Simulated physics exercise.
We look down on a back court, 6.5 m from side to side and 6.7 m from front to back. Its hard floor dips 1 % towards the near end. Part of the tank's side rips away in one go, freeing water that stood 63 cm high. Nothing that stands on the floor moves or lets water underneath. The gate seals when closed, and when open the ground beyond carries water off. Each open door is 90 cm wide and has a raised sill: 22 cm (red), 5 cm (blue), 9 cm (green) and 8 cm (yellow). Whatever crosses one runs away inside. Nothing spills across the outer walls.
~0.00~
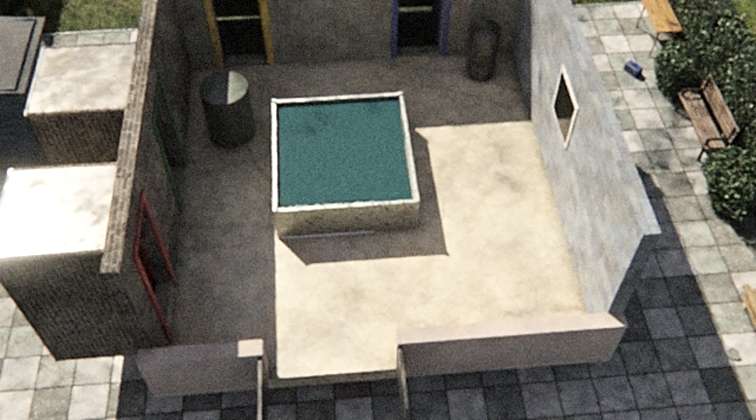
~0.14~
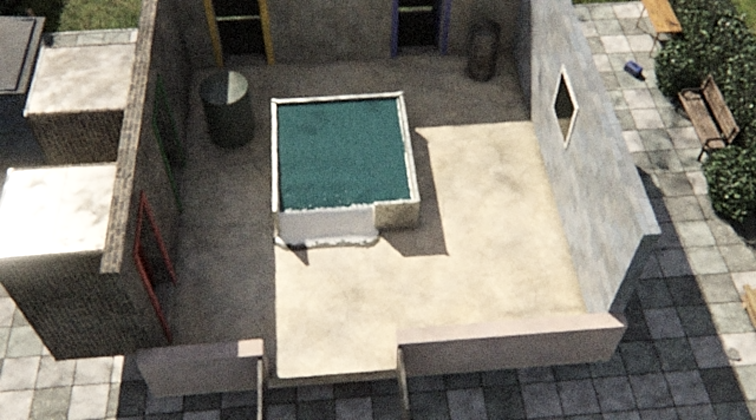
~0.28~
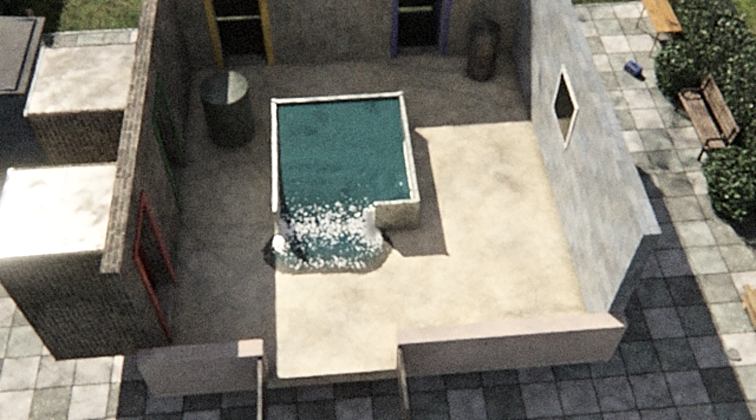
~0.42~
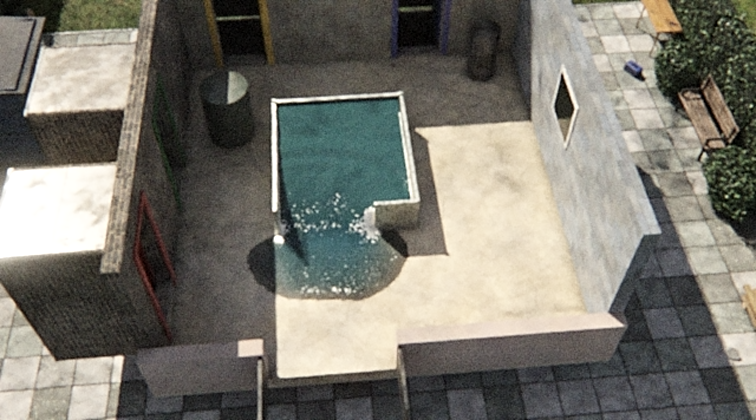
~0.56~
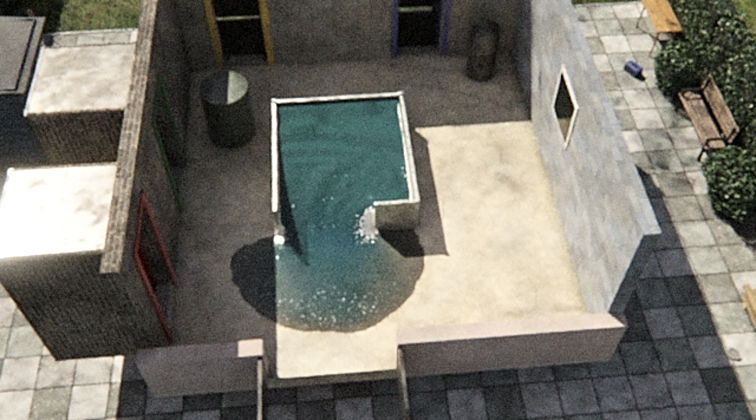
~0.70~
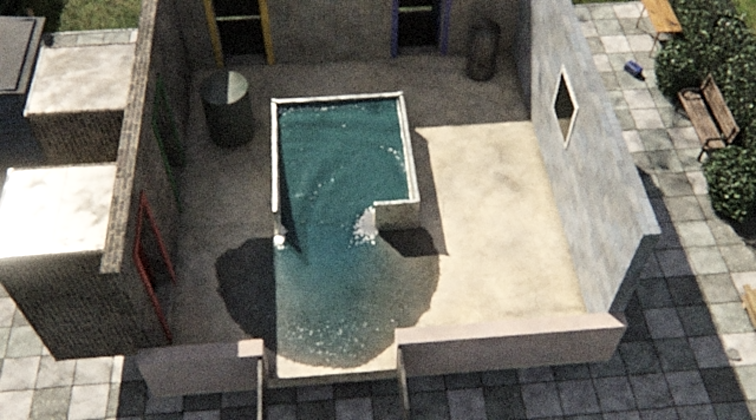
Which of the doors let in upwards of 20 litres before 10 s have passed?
The water let in: At the red door it keeps below the limit; at the blue door it keeps below the limit; at the green door it keeps below the limit; at the yellow door it does not reach the limit.
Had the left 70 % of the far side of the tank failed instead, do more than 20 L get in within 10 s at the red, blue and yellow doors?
Then: Red not over, blue over, yellow above.
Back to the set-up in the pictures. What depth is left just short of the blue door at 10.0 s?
About 0.5 cm.
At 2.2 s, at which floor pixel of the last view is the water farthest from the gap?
Around (595, 338).
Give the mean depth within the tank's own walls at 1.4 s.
About 43 cm.
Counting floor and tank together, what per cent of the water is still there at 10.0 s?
Some 44 per cent remains.
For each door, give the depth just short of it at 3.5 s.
Depths in cm: Red 16, blue 0, green 2, yellow 0.
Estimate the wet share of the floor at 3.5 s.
Some 40 per cent of it.
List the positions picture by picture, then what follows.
In the first picture, the tank at (342, 152) is whole and still, 63 cm deep.
In the second picture, the front is at (376, 238), 0.8 m from the gap at (327, 225); 0.3 m2 of floor is under water; 63 cm left at the back of the tank.
In the third picture, the front is at (269, 255), 1.1 m from the gap at (327, 225); 1.2 m2 of floor is under water; 63 cm left at the back of the tank.
In the fourth picture, water pours out at (327, 225) and has run 1.4 m, to (388, 280); typically 9 cm deep outside, 63 cm at the tank's back.
In the fifth picture, the front is at (366, 324), 1.9 m from the gap at (327, 226); 4.0 m2 of floor is under water; 62 cm left at the back of the tank.
In the sixth picture, the front is at a hidden place, 2.4 m from the gap at (327, 225); 5.8 m2 of floor is under water; 56 cm left at the back of the tank.
After 1.4 s water covers 25 % of the floor and is deepest (34 cm) near (319, 242); red door not reached, blue door not reached, green door not reached, yellow door not reached.
After 2.2 s water covers 25 % of the floor and is deepest (43 cm) near (193, 370); red door 19 cm at the sill, 0 L in, blue door not reached, green door not reached, yellow door not reached.
After 3.5 s water covers 40 % of the floor and is deepest (26 cm) near (180, 371); red door 16 cm at the sill, 2 L in, blue door not reached, green door 2 cm at the sill, 0 L in, yellow door not reached.
After 6.0 s water covers 65 % of the floor and is deepest (14 cm) near (168, 372); red door 10 cm at the sill, 2 L in, blue door not reached, green door 3 cm at the sill, 0 L in, yellow door 6 cm at the sill, 0 L in.
After 10.0 s water covers 90 % of the floor and is deepest (8 cm) near (241, 366); red door 6 cm at the sill, 2 L in, blue door not reached, green door 6 cm at the sill, 0 L in, yellow door 3 cm at the sill, 0 L in.
